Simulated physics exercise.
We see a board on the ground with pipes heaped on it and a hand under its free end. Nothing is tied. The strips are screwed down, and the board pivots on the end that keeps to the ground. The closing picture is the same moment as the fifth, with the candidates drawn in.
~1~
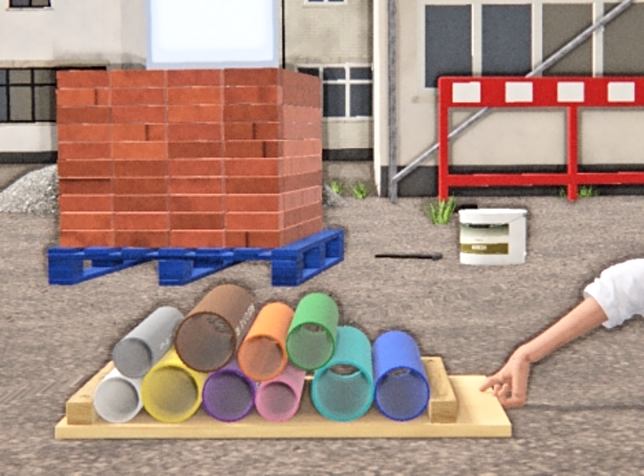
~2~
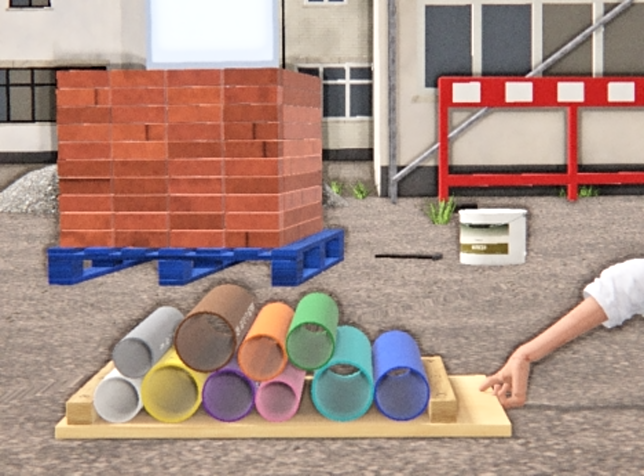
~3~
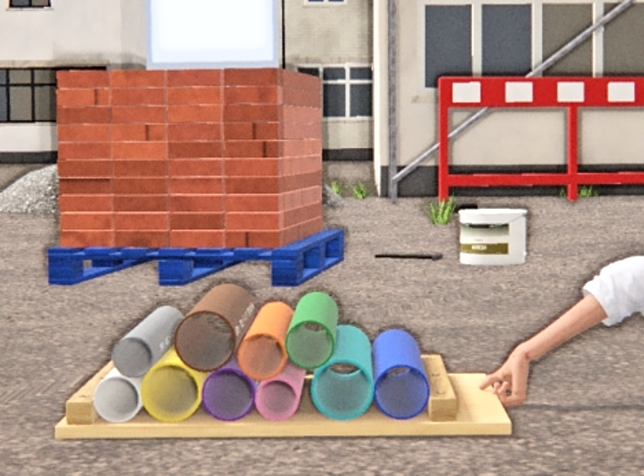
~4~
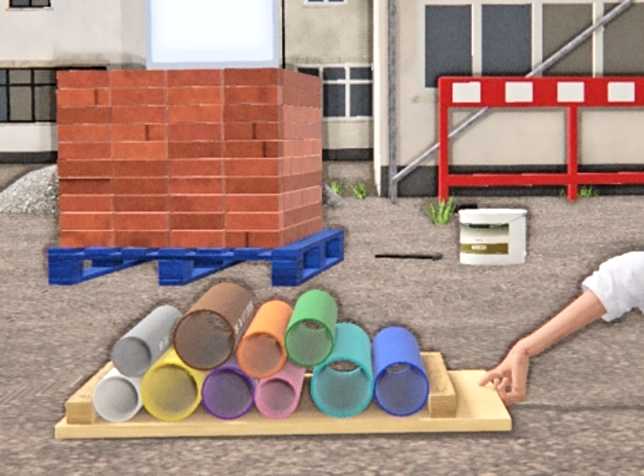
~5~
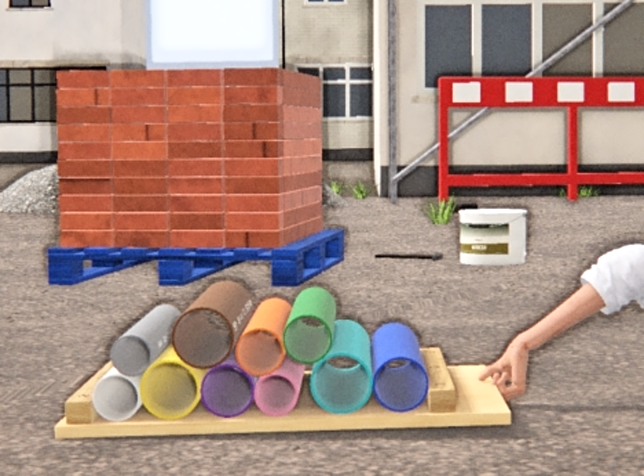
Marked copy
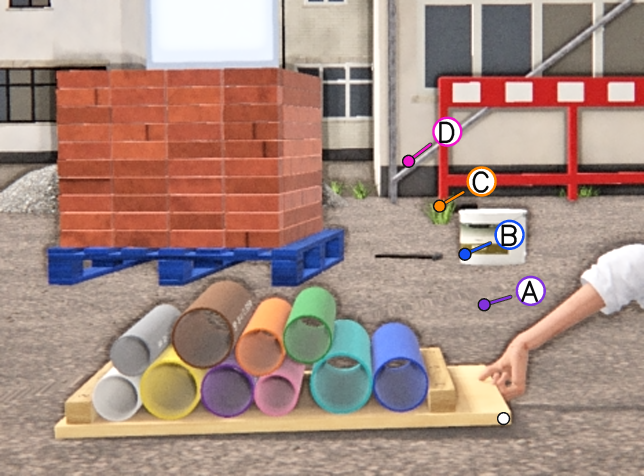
On a gravelly yard in front of stacked red bricks, a hand at the right end of a wooden board raises that end very slightly, while the heaped colourful pipes between the wooden strips barely shift.
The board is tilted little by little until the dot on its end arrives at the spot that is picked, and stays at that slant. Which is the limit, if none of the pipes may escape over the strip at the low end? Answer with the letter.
Up to A.
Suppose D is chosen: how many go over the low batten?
At D the number is four.
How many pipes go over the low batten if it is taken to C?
The count is four.
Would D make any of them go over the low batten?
Yes.
On the copy, A at (484, 305); B at (465, 254); C at (440, 206); D at (409, 162); the white dot at (504, 419).
On A. First, board at 13°.
Then, board at 16°.
Finally, board at 16°, none over the low batten.
By contrast, B four over the low batten (brown, grey, orange, green); C four over the low batten (brown, grey, orange, green); D four over the low batten (brown, grey, orange, green).
